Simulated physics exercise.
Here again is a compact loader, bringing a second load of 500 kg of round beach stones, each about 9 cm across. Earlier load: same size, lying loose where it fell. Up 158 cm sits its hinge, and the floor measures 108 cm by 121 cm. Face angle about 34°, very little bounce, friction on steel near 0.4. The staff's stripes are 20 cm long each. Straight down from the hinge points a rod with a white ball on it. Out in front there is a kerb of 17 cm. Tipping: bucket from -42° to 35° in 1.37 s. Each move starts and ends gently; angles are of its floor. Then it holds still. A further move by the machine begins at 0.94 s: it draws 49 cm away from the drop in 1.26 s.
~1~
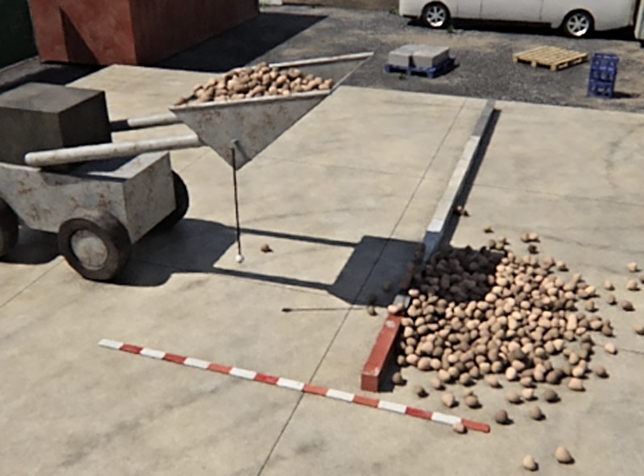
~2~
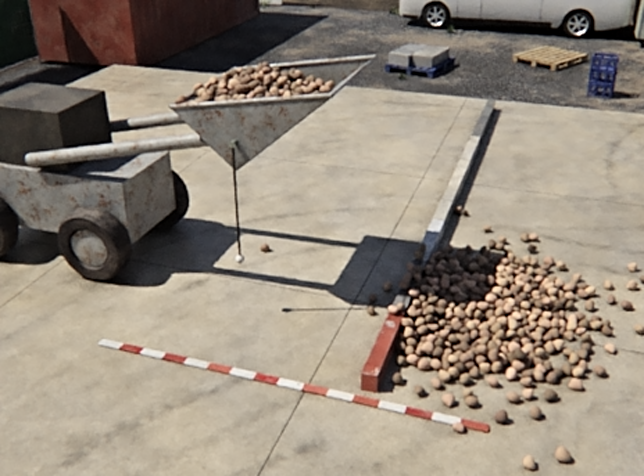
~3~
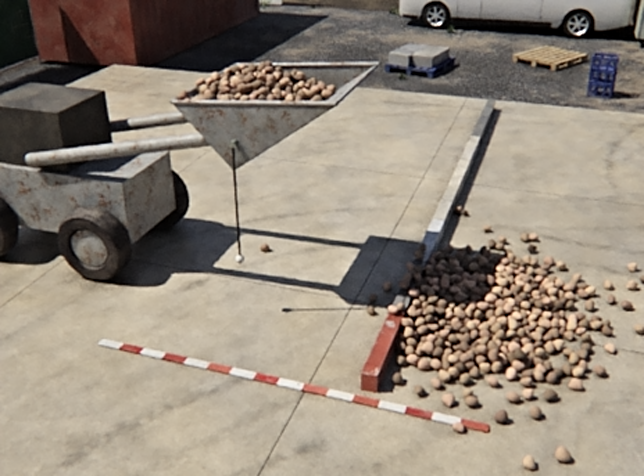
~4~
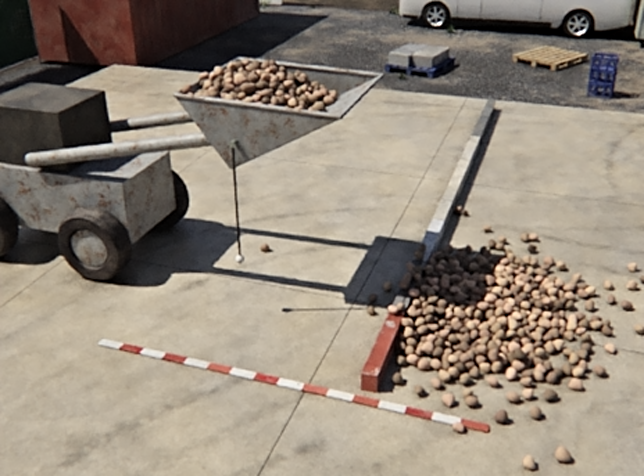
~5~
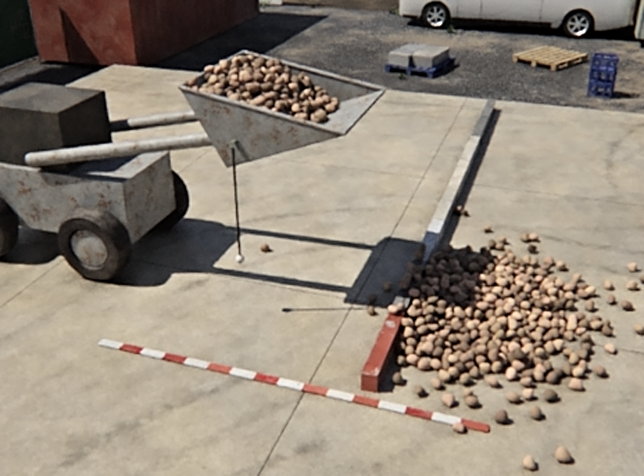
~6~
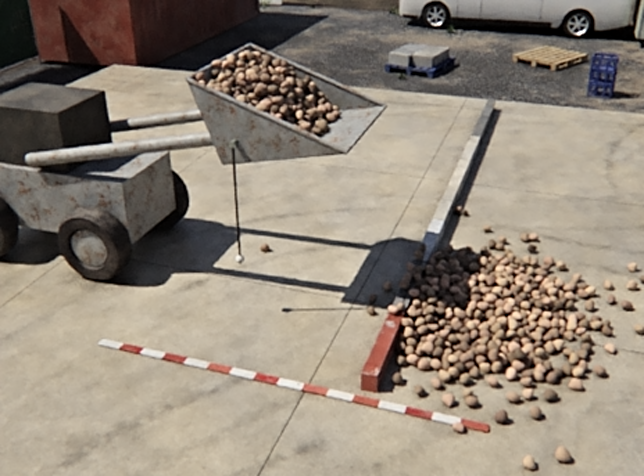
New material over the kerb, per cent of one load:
3 per cent.
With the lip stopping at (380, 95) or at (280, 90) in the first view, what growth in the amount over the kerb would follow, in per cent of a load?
The first position would add some 35 per cent, the second some 0.
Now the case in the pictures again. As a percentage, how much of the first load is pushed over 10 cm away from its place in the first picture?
Around 0 in a hundred.
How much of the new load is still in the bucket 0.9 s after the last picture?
Estimate: 50 % remaining inside, roughly.
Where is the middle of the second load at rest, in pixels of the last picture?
(365, 281).
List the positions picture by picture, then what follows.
In the first frame, lip at (331, 92), floor tilted -42°, highest stones at (267, 75). The earlier load is highest near (413, 273), 21 cm above ground level, 2 % on this side of the kerb, 97 % over the kerb.
In the second frame, the bucket is at -40°, its lip at (332, 95); the top of the load is at (265, 74).
In the third frame, lip at (337, 104), floor tilted -36°, highest stones at (264, 73).
In the fourth frame, lip at (341, 117), floor tilted -30°, highest stones at (250, 68).
In the fifth frame, the bucket is at -21°, its lip at (345, 134); the top of the load is at (246, 63).
In the sixth frame, lip at (347, 153), floor tilted -12°, highest stones at (243, 60).
Then, 0.4 s after the last picture the floor is at 23°; in per cent of one load, 100 in the bucket, 2 on this side of the kerb, 97 over the kerb; the foremost stones are past the picture's edge.
Then, 0.9 s after the last picture the floor is at 35°; in per cent of one load, 51 in the bucket, 52 on this side of the kerb, 97 over the kerb; the foremost stones are past the picture's edge.
Then, 2.1 s after the last picture the floor is at 35°; in per cent of one load, 0 in the bucket, 100 on this side of the kerb, 100 over the kerb; the foremost stones are past the picture's edge.
Then, 4.8 s after the last picture the floor is at 35°; in per cent of one load, 0 in the bucket, 100 on this side of the kerb, 100 over the kerb; the foremost stones are past the picture's edge. Net gain over the kerb, 3.
